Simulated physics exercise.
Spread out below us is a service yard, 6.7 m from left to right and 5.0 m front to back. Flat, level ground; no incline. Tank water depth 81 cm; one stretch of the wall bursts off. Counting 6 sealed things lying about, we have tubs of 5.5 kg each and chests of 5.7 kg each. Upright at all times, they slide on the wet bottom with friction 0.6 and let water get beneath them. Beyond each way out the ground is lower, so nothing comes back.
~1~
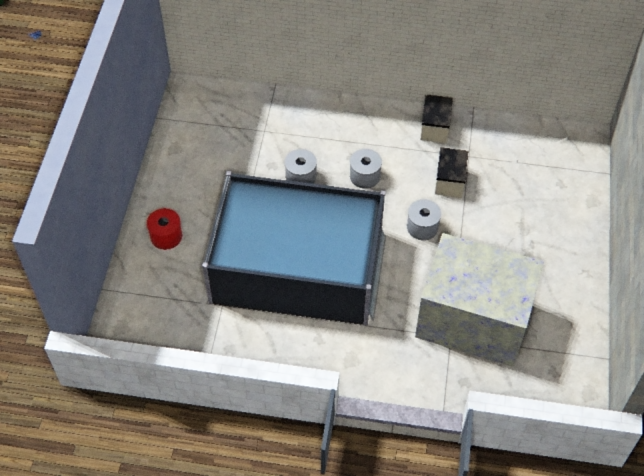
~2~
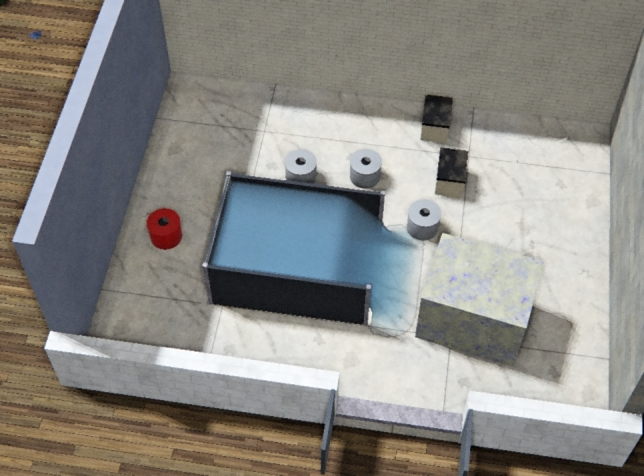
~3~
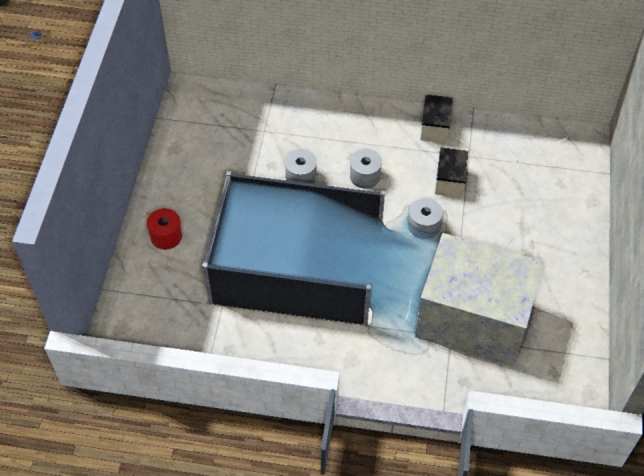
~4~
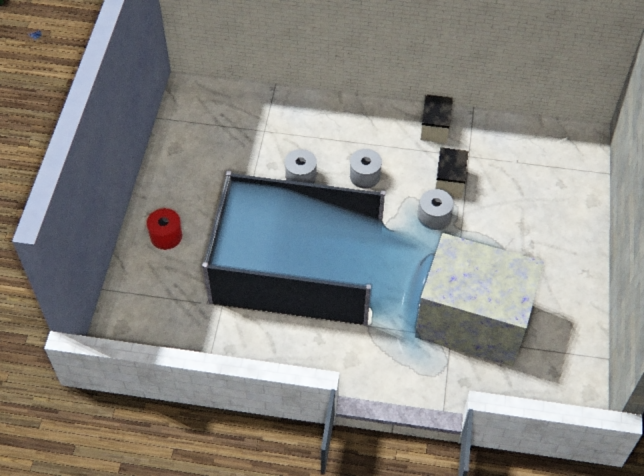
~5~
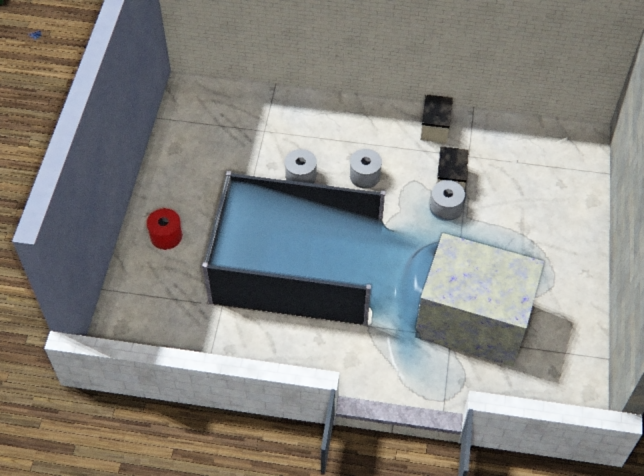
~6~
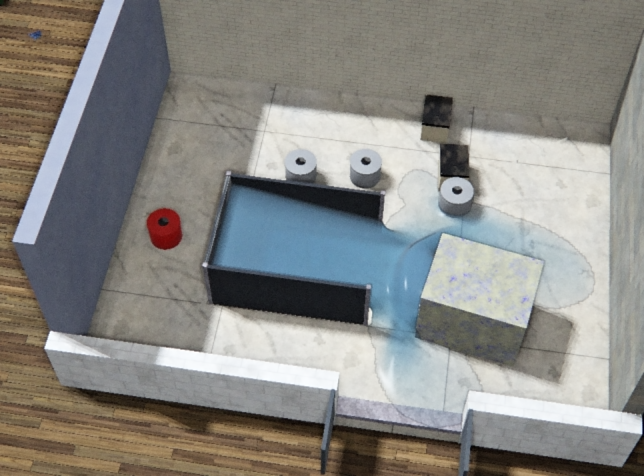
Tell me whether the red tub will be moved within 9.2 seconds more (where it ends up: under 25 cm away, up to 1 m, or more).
The red tub shifts somewhat.
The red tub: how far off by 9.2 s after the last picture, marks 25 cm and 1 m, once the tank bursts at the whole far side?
After that, the red tub is washed away.
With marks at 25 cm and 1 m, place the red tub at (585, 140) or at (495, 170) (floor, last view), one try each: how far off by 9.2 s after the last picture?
First it is swept away, then it is swept away.
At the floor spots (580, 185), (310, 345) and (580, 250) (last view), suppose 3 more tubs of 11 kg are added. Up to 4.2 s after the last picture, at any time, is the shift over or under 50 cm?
Spot by spot, in turn: Exceeds it, falls short, exceeds it.
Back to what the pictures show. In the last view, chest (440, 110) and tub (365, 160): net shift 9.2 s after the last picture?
In that order: 500 cm, 50 cm.
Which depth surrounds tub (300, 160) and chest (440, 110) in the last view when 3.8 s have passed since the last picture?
First roughly 0 cm, second roughly 5 cm.
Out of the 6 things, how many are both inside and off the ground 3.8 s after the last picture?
At that point I count 3.
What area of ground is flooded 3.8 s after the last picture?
That flooded area is roughly 25 m2.
Then, 1.2 s after the last picture the red tub is near (163, 222), 0.0 m from its start, aground; 0 of 6 are out; 2 afloat.
Then, 3.8 s after the last picture the red tub is near (163, 222), 0.0 m from its start, aground; 0 of 6 are out; 3 afloat.
Then, 6.2 s after the last picture the red tub is near (163, 222), 0.0 m from its start, aground; 0 of 6 are out; 3 afloat.
Then, 9.2 s after the last picture the red tub is near (179, 255), 0.6 m from its start, afloat; 0 of 6 are out; 4 afloat.
